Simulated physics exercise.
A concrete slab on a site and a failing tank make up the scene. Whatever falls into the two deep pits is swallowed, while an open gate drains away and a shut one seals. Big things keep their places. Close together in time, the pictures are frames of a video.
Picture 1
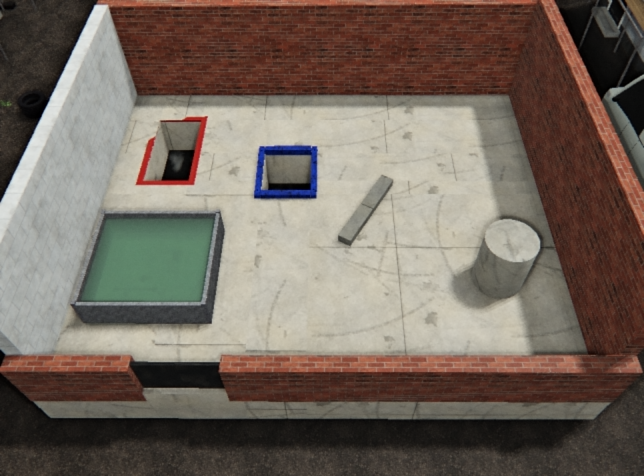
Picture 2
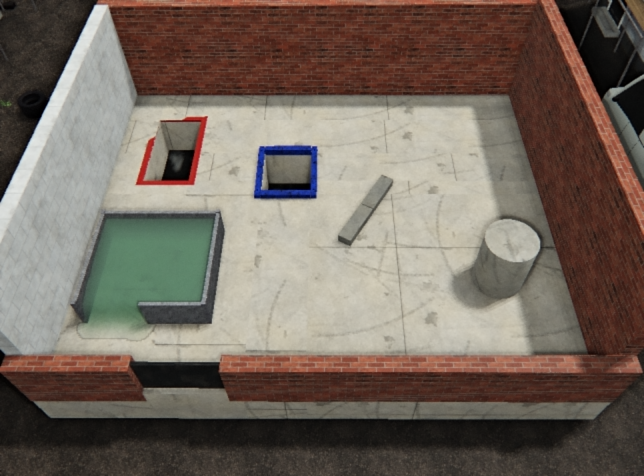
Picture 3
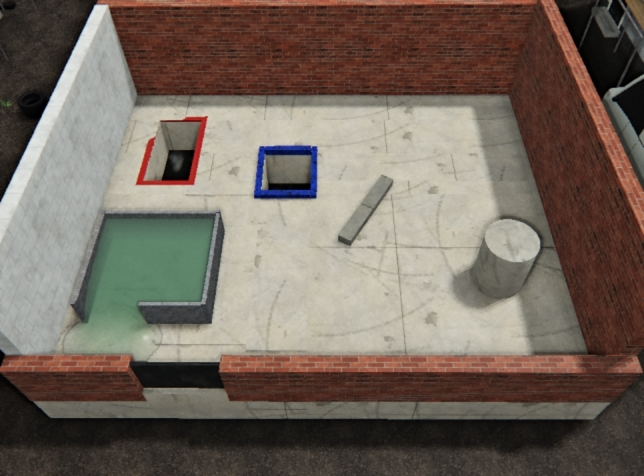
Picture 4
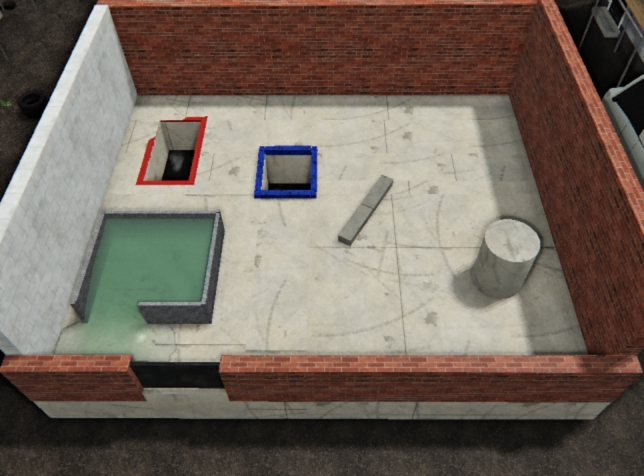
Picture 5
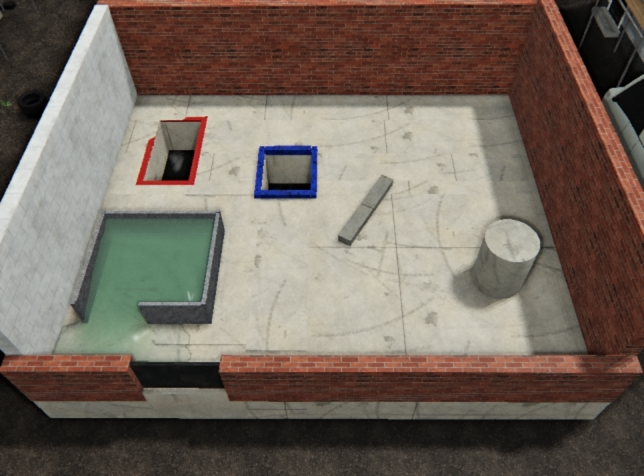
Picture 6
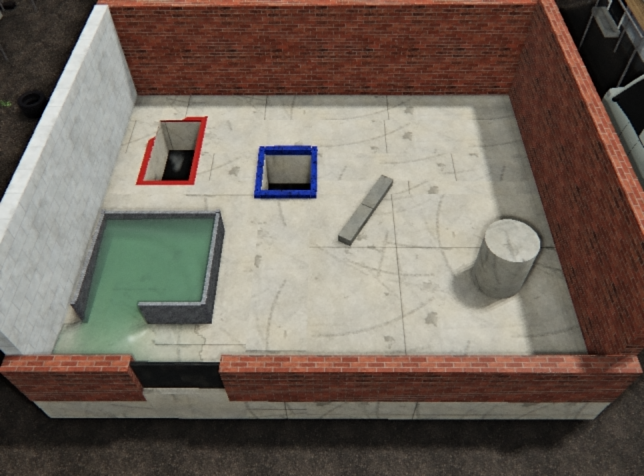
A walled concrete slab held a tank of green water, two square openings framed in red and blue, and a cylinder; part of the tank's front wall disappeared, and water spilled onto the floor.
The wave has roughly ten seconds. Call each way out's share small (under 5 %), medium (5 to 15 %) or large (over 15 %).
Small, medium or large: The gate gets a small share; the red pit gets a medium share; the blue pit gets a small share.
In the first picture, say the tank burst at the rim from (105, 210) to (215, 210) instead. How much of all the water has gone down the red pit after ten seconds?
In per cent: Red 60.
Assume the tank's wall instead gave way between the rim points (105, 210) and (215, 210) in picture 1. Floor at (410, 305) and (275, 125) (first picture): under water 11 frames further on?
In the order asked: Out of reach, sodden.
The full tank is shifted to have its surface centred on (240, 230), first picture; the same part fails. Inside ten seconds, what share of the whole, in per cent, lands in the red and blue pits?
Result in per cent: Red pit 15, blue pit 0.
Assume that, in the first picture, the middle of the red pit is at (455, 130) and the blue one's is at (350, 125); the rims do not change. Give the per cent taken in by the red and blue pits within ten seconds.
The red pit takes around 4 percent, while the blue pit takes around 0 percent.
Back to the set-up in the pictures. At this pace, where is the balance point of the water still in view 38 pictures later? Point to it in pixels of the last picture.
Close to (252, 286).
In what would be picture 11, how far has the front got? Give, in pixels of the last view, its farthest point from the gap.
Somewhere around (271, 378).
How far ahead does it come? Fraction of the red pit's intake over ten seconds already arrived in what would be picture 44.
Near 60 %, I'd say.
A moment on, water covers 5 % of the floor; the gate 0 %, the red pit 0 %, the blue pit 0 %.
Next, water covers 15 % of the floor; the gate 0 %, the red pit 0 %, the blue pit 0 %.
Then, water covers 35 % of the floor; the gate 0 %, the red pit 2 %, the blue pit 0 %.
Later, water covers 50 % of the floor; the gate 0 %, the red pit 6 %, the blue pit 0 %.
In the end, water covers 60 % of the floor; the gate 0 %, the red pit 10 %, the blue pit 0 %.
